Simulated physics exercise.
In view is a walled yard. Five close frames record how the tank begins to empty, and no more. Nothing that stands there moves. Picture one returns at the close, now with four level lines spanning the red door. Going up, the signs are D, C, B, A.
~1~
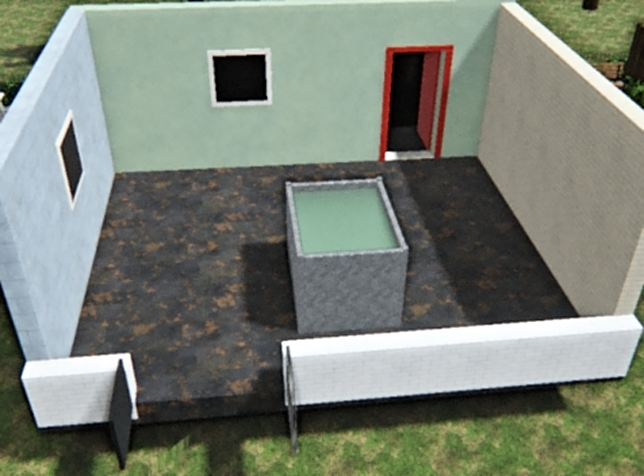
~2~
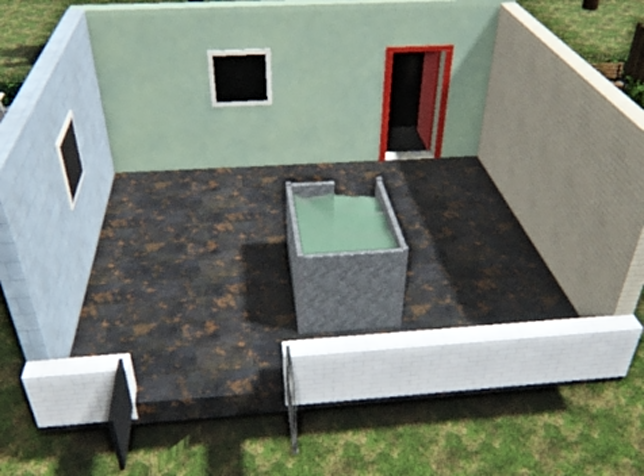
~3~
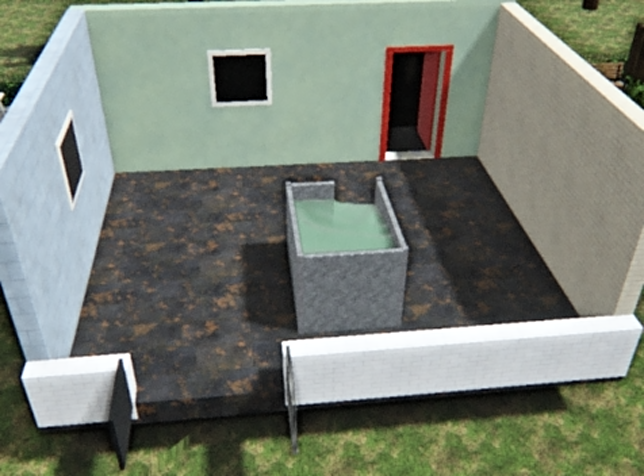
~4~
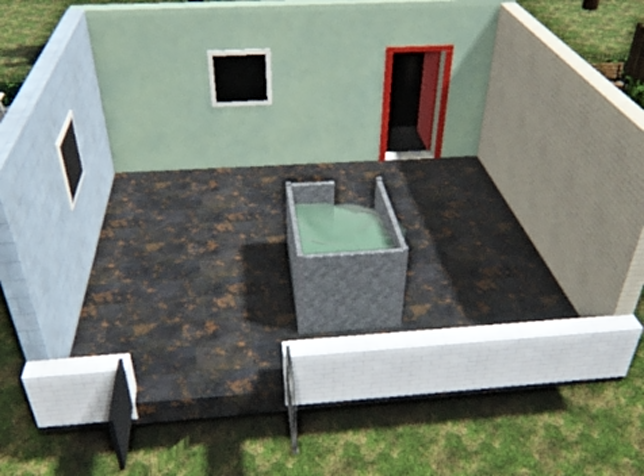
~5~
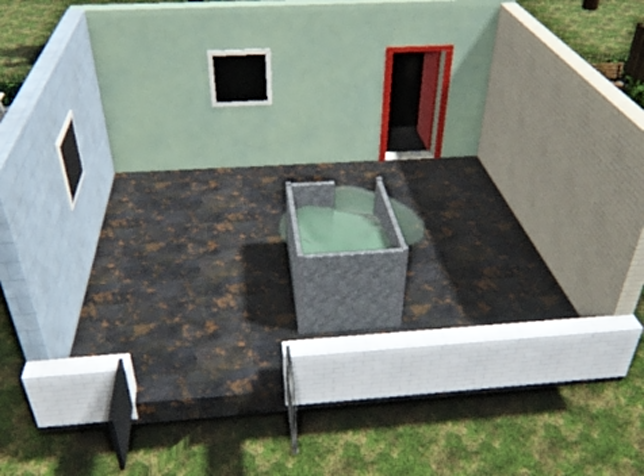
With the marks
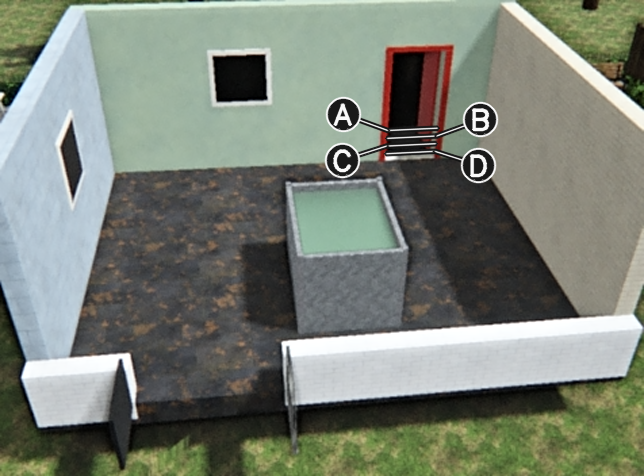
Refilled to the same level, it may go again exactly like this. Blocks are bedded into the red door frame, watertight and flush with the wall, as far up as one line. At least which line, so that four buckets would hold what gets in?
That is mark C.
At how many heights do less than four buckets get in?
Three of the four.
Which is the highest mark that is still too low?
D it is.
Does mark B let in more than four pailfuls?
No.
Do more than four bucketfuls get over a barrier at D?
Yes.
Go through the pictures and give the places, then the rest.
Water in the tank at rest, its middle at (343, 220); foot of the red doorway at (410, 159); open gate at (206, 345).
Water covers 1 % of the ground, its front hidden from here.
Water covers 2 % of the ground, its front hidden from here.
Water covers 5 % of the ground, its front hidden from here.
Water covers 10 % of the ground and shows as far out as (353, 188).
On the marked copy, A at (412, 129); B at (412, 137); C at (411, 144); D at (410, 152); from the bottom up D, C, B, A.
With A, nothing gets over.
With B, nothing gets over.
With C, a splash gets over, under a bucket.
With D, about 10 bucketfuls get in.
